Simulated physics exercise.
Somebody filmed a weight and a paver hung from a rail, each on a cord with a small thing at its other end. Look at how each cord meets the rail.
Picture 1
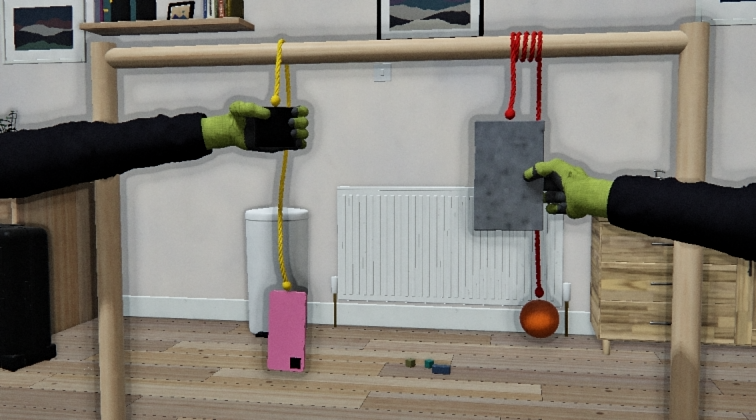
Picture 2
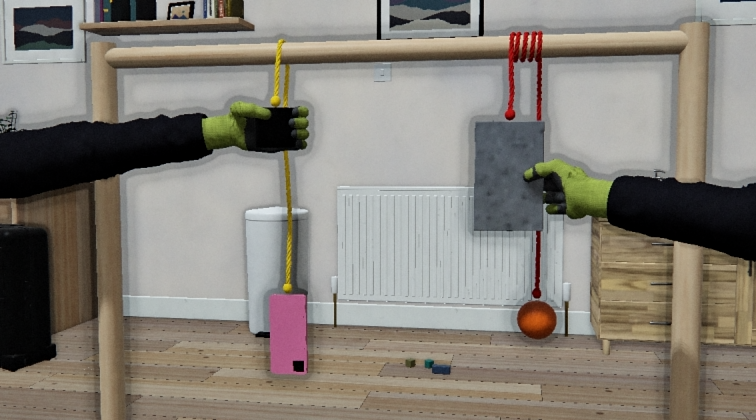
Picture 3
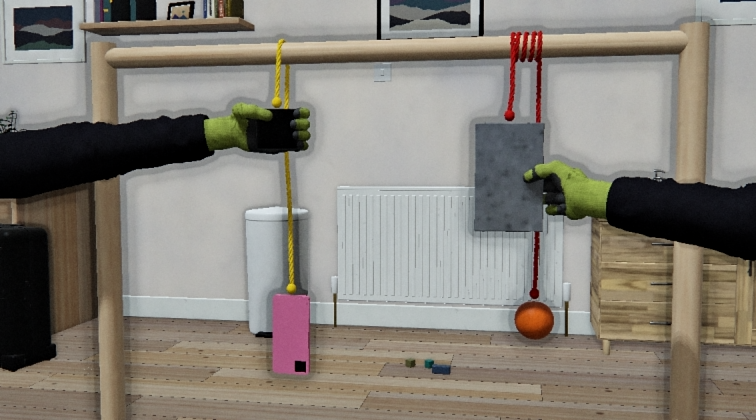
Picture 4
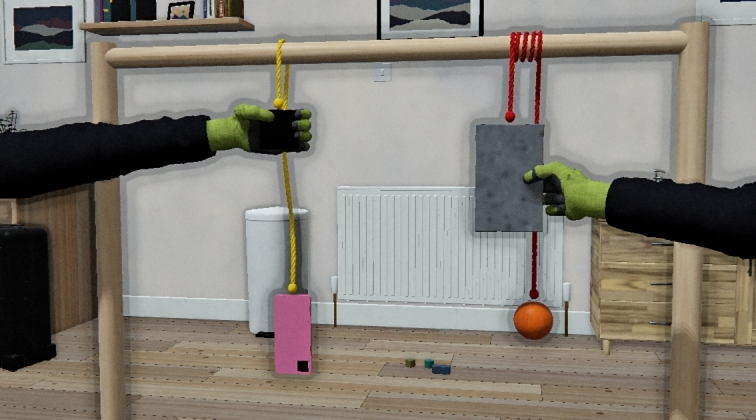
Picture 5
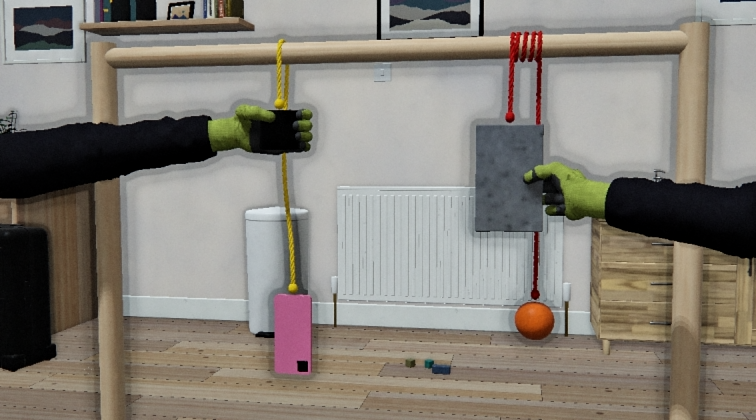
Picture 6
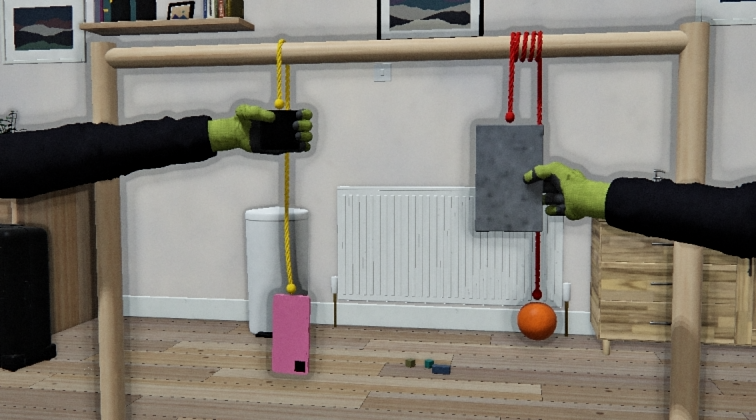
In a room with a radiator, a gloved left hand grips a dark object on a yellow cord laid over a wooden rail, a pink phone hanging below. A right hand holds a grey slab on a red cord wound round the rail, above an orange ball. Phone and ball sway very slightly; the hands barely move.
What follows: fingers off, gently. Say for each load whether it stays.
As it turns out, the weight drops; the paver keeps its height.
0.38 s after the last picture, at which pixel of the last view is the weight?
By then it is at (282, 259).
Then, 0.38 s after the last picture, weight dropping near (281, 259); paver hanging near (512, 178).
Then, 0.70 s after the last picture, weight on the floor; paver hanging near (513, 178).
At rest, weight on the floor; paver hanging near (513, 178). The weight pulls its rope through and the paver stays hanging.
